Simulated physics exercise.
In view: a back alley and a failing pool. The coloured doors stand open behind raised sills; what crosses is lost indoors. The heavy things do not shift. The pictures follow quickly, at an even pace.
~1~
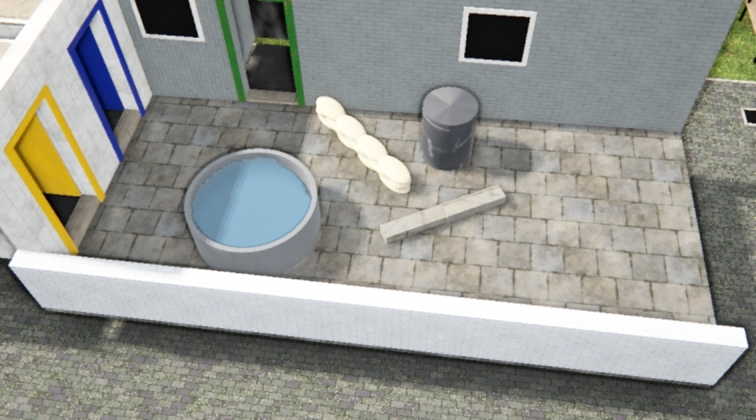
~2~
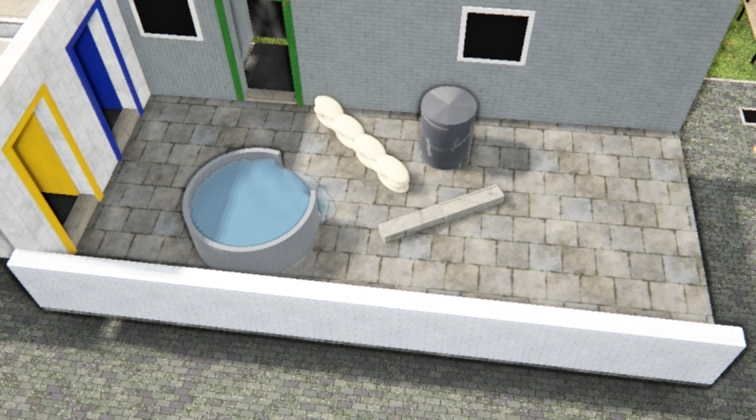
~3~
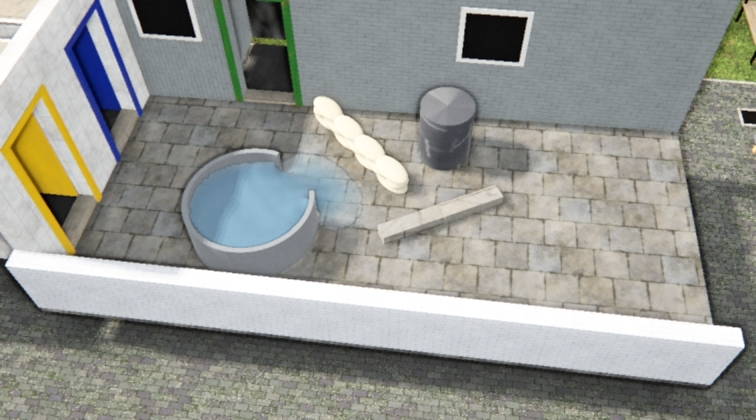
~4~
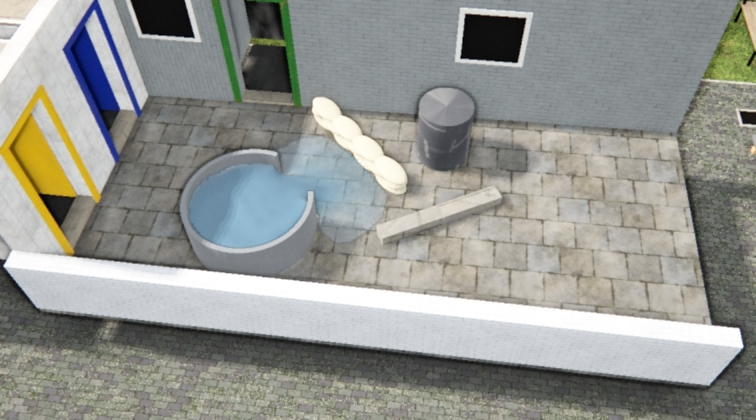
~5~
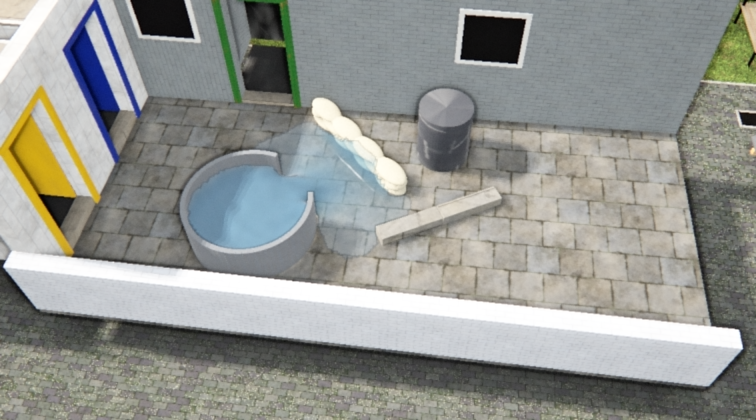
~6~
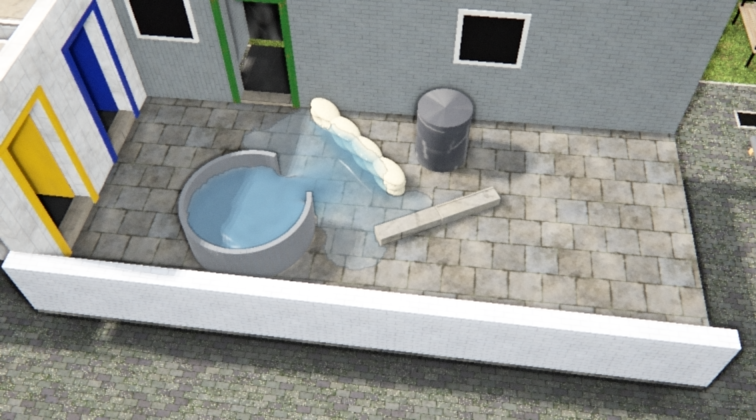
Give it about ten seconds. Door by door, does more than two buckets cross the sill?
One by one: The green door floods; the yellow door holds within the limit; the blue door holds within the limit.
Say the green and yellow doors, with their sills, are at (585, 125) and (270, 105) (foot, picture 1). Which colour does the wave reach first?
That is the door marked yellow.
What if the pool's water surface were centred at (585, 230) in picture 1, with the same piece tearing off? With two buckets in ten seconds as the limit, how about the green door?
My reading: The green door stays under.
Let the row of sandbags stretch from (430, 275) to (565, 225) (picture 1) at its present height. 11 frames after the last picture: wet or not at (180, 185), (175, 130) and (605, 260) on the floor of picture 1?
In turn: Clear, free of water, no water.
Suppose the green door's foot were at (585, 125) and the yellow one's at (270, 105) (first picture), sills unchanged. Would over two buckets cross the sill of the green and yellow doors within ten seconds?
My reading: Green door takes less; yellow door keeps below it.
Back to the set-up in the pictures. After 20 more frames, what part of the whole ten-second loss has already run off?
Near 50 in a hundred.
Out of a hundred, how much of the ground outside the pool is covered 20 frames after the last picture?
Close to 45 %.
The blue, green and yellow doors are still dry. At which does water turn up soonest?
First comes the door marked green.
A moment on, water covers 10 % of the floor; the green door under two buckets in, the yellow door not reached, the blue door not reached.
Next, water covers 30 % of the floor; the green door over two buckets in, the yellow door not reached, the blue door not reached.
Then, water covers 45 % of the floor; the green door over two buckets in, the yellow door wet at the sill, nothing in, the blue door wet at the sill, nothing in.
Later, water covers 65 % of the floor; the green door far over two buckets in, the yellow door wet at the sill, nothing in, the blue door wet at the sill, nothing in.
In the end, water covers 70 % of the floor; the green door far over two buckets in, the yellow door wet at the sill, nothing in, the blue door wet at the sill, nothing in.
